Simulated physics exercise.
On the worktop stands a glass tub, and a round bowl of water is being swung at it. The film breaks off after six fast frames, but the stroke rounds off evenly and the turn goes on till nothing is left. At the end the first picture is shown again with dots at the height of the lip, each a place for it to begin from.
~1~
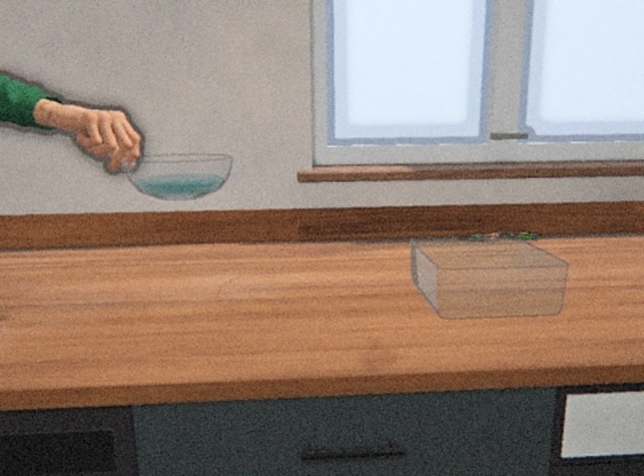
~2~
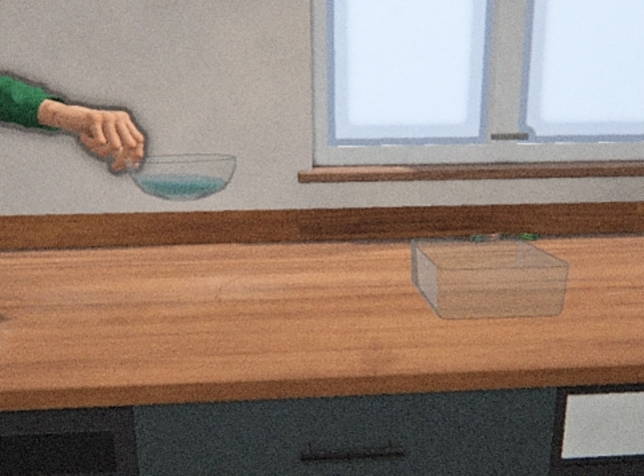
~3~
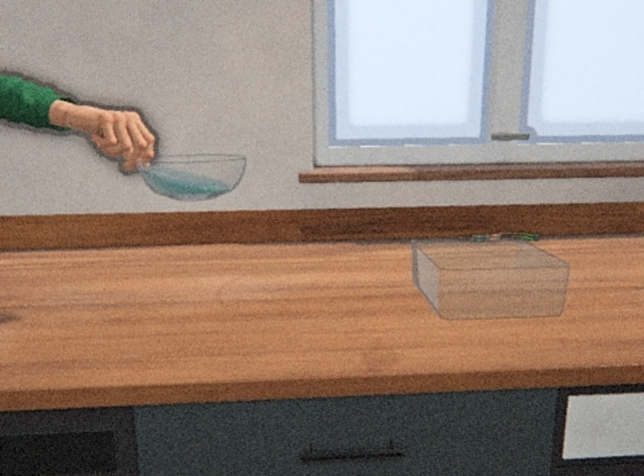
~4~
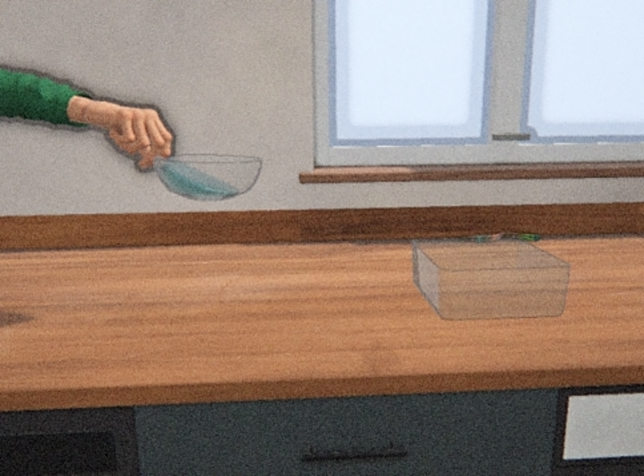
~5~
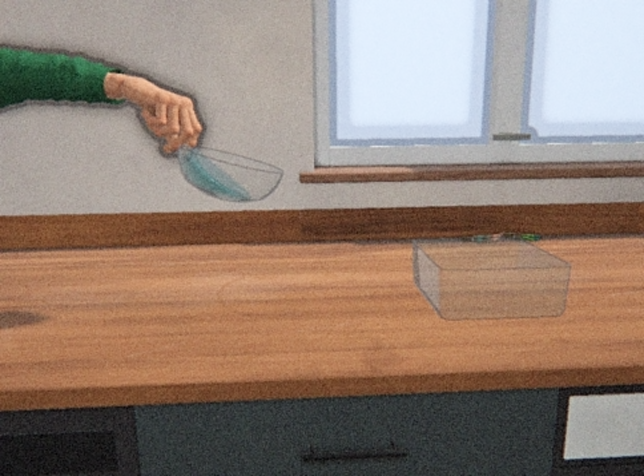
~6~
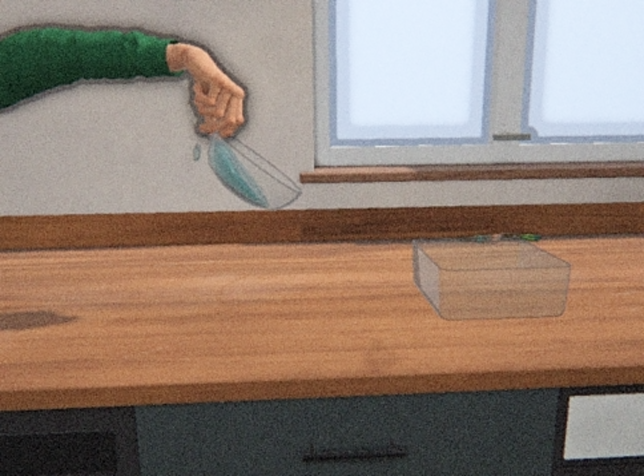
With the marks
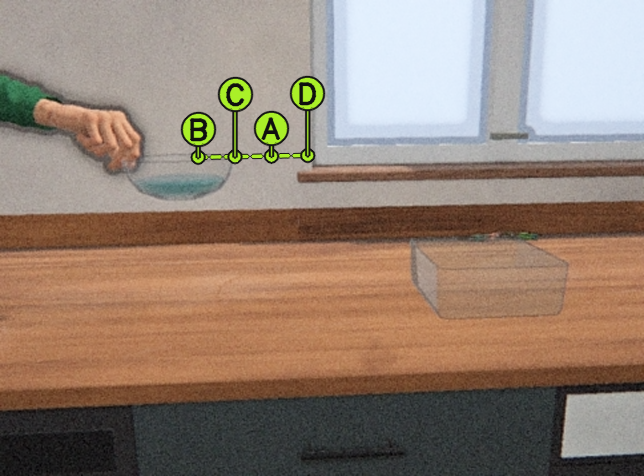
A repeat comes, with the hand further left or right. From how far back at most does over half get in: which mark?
It is D.
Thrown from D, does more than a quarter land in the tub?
Yes, clearly.
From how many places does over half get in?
One of them.
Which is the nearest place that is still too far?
That is place A.
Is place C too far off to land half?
Yes, it does.
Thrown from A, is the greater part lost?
Yes, that goes wrong.
In lime, A at (271, 156); B at (198, 157); C at (235, 156); D at (307, 155).
If A is chosen, about 19 % lands in the tub, 73 % falls short and 9 % goes beside or beyond.
If B is chosen, about 0 % lands in the tub, 99 % falls short.
If C is chosen, about 0 % lands in the tub, 96 % falls short and 4 % goes beside or beyond.
If D is chosen, about 70 % lands in the tub, 9 % falls short and 21 % goes beside or beyond.
